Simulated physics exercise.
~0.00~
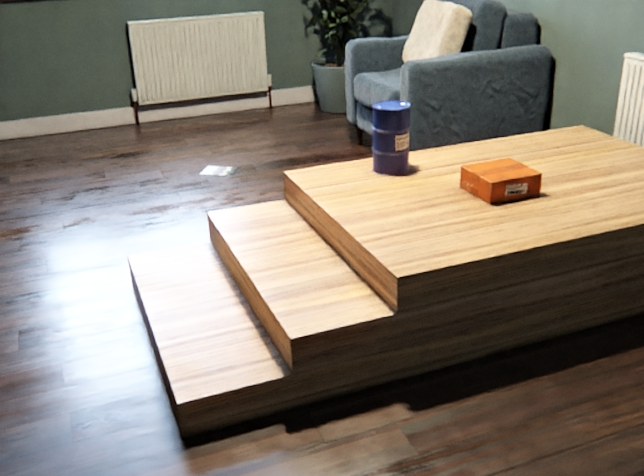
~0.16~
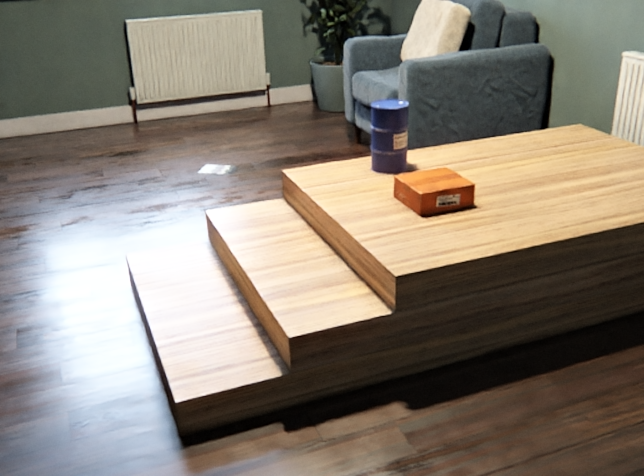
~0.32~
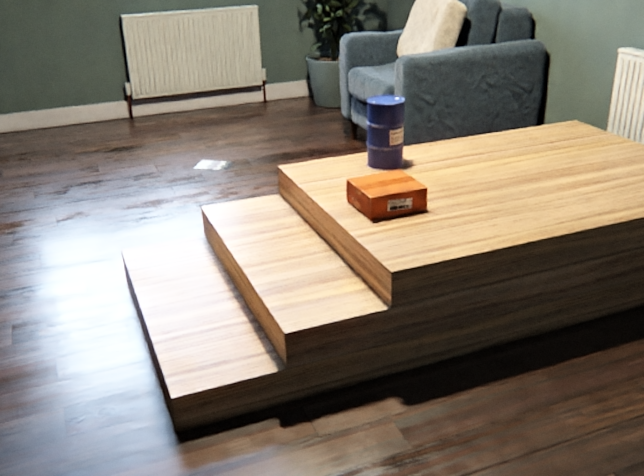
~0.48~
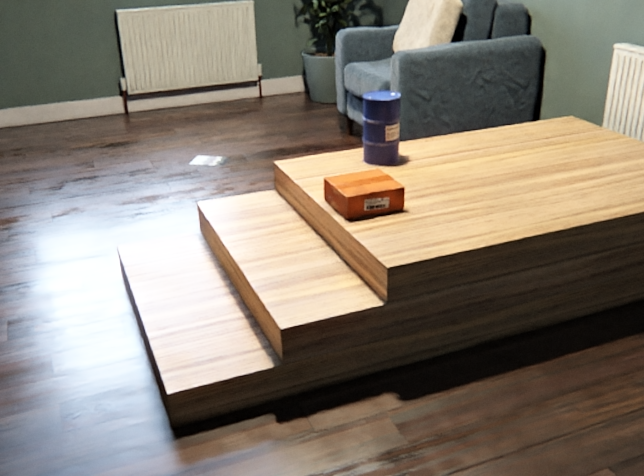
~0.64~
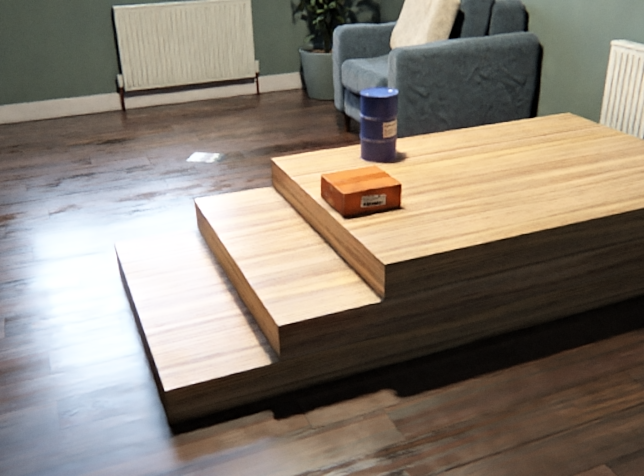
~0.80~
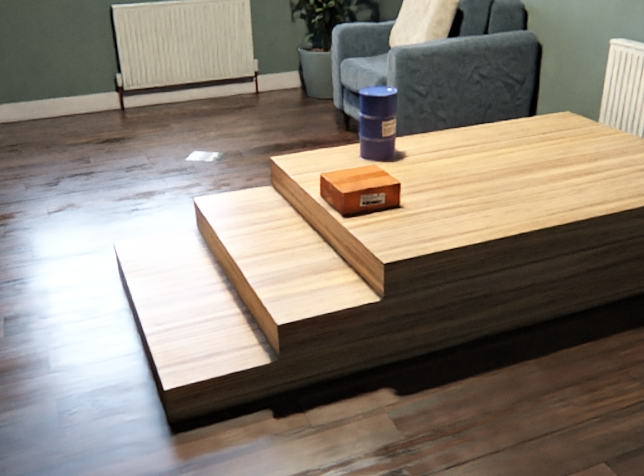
Orange box sliding left across a low wooden platform past a blue canister, slowing and stopping near the top step's edge.
